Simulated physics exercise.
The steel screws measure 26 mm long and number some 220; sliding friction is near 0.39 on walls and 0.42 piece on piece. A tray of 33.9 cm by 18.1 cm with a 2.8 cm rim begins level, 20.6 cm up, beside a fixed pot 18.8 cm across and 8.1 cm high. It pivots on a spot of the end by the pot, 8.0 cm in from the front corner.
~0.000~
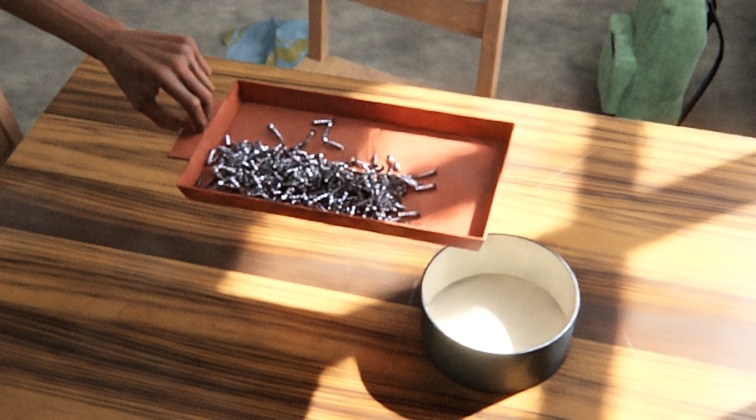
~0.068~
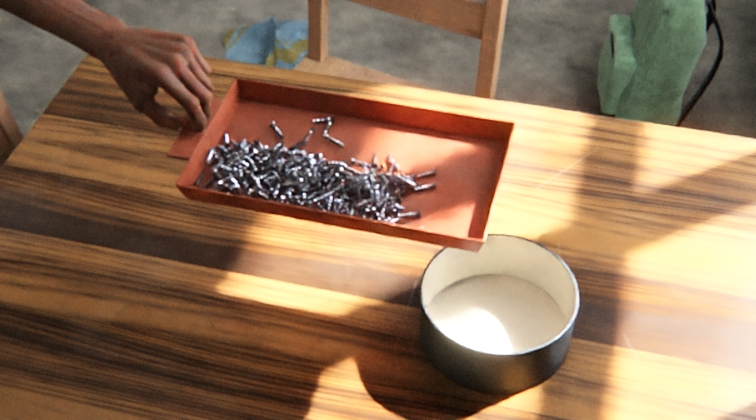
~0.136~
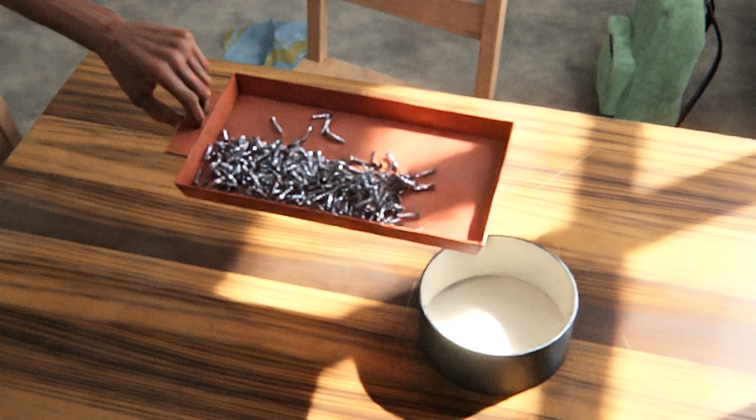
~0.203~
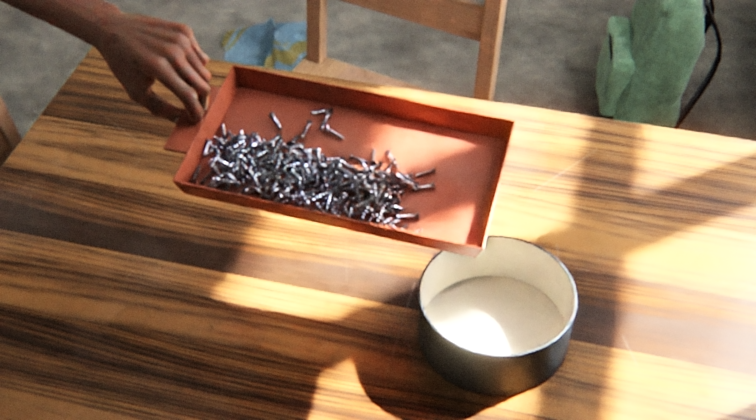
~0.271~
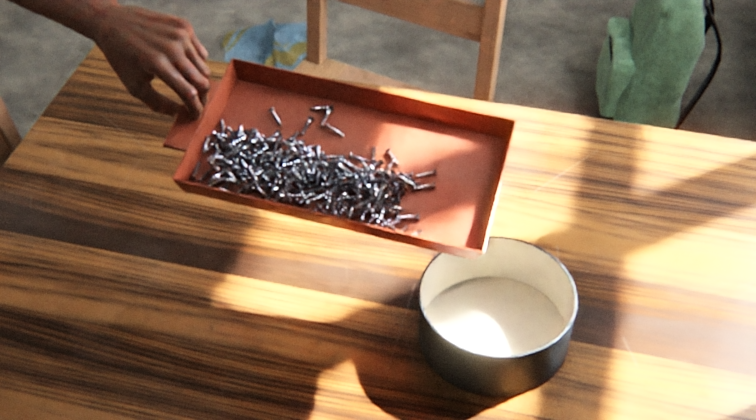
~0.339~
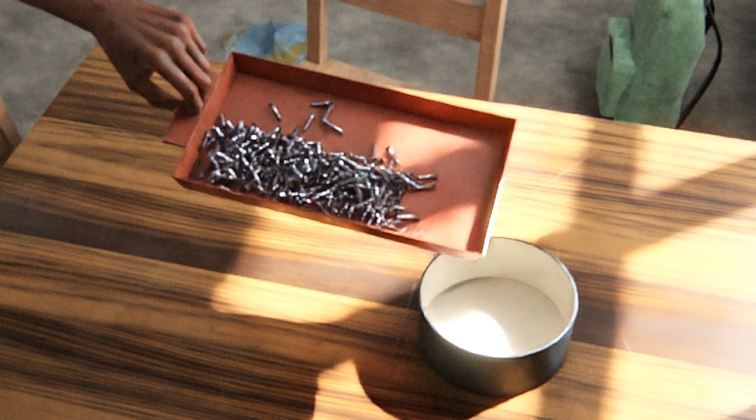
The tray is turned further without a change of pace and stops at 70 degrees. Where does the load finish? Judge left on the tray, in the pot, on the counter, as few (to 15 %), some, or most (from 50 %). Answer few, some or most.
Left on the tray: Some; in the pot: Some; on the counter: Some.
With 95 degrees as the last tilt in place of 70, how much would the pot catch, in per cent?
It would be near 60 per cent.
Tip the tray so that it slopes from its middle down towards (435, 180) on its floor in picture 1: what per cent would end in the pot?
Some 20 per cent.
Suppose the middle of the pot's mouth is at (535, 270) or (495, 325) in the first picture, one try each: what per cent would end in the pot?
Some 0 and 65 per cent.
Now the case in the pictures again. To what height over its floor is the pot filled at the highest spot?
Roughly 2.0 cm.
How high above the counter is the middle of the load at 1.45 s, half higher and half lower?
Some 26 cm.
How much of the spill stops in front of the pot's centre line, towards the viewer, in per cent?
Some 100 per cent.
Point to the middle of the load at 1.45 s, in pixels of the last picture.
Around (346, 199).
After 1.01 s, tilt 39 degrees; the tray holds 100 %, the pot 0 %.
After 1.45 s, tilt 57 degrees; the tray holds 100 %, the pot 0 %.
Then, at 1.97 s, tilt 70 degrees; the tray holds 60 %, the pot 5 %.
By 3.2 s all is still; tray 30 %, pot 30 %, counter 40 %.
